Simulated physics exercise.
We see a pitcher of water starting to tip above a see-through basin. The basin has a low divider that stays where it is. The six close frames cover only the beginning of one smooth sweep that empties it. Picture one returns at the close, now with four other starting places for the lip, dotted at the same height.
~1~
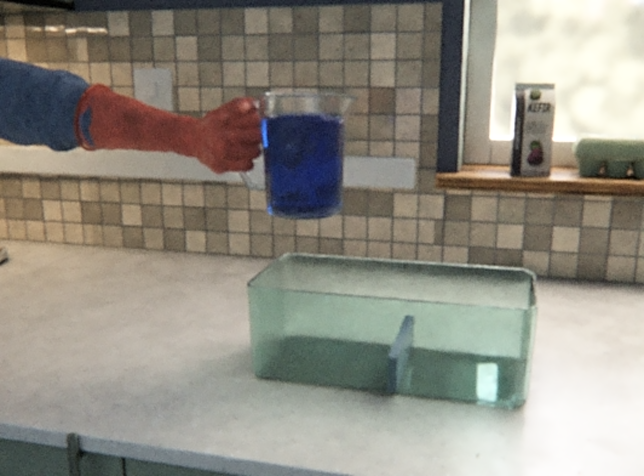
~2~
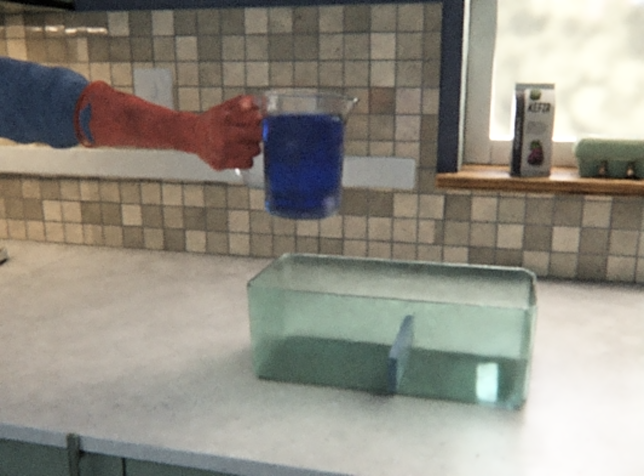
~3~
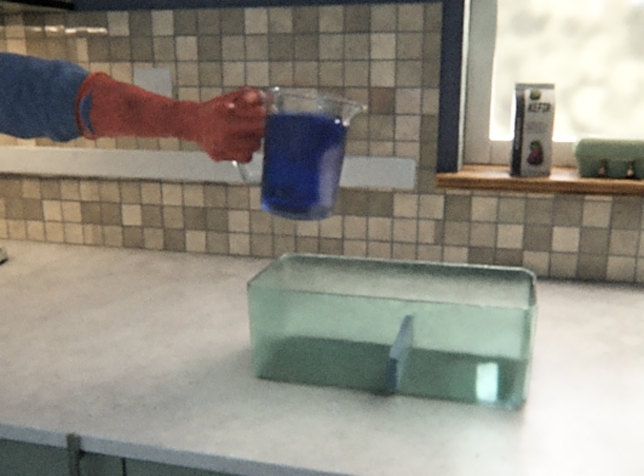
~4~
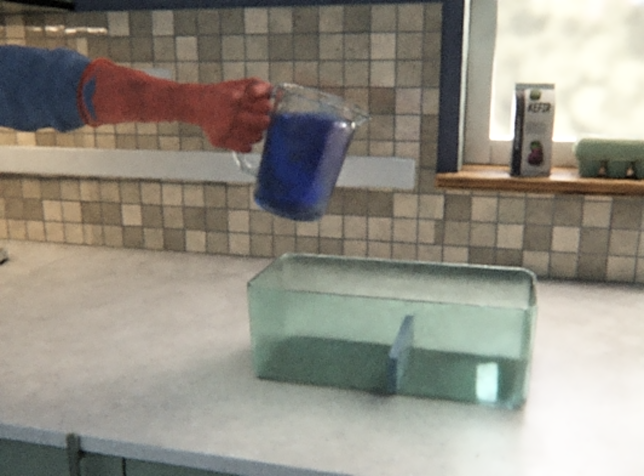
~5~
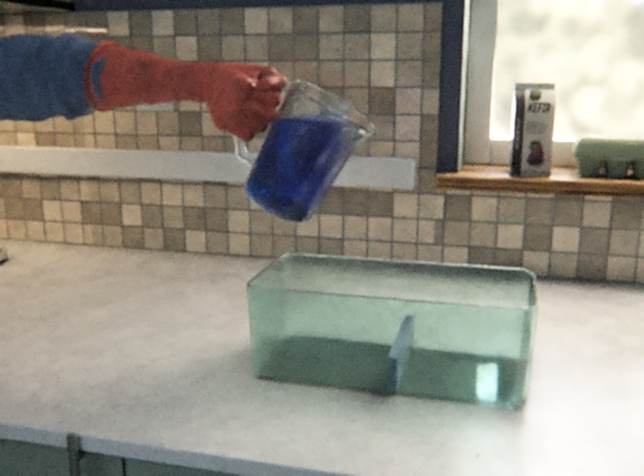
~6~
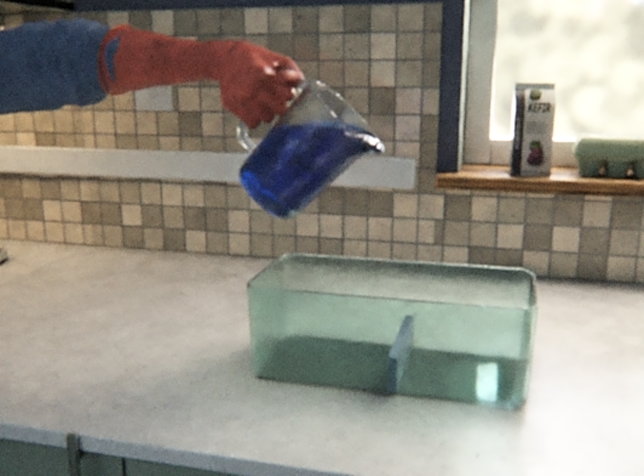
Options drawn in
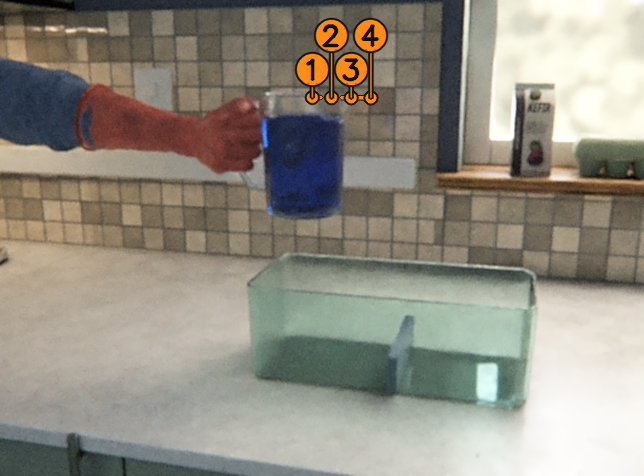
A red-gloved hand tilts a clear pitcher of blue water rightward above a see-through basin.
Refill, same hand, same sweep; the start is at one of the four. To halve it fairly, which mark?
The best place is 2.
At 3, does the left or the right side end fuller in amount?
The right side.
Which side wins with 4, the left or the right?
The right side.
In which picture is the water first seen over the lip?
In picture 6.
On the marked copy, 1 at (312, 97); 2 at (331, 97); 3 at (351, 97); 4 at (370, 97).
If 1 is chosen, about 84 % ends left of the wall and 10 % right of it; 5 % is lost outside.
If 2 is chosen, about 55 % ends left of the wall and 44 % right of it.
If 3 is chosen, about 13 % ends left of the wall and 85 % right of it.
If 4 is chosen, about 5 % ends left of the wall and 92 % right of it; 3 % is lost outside.
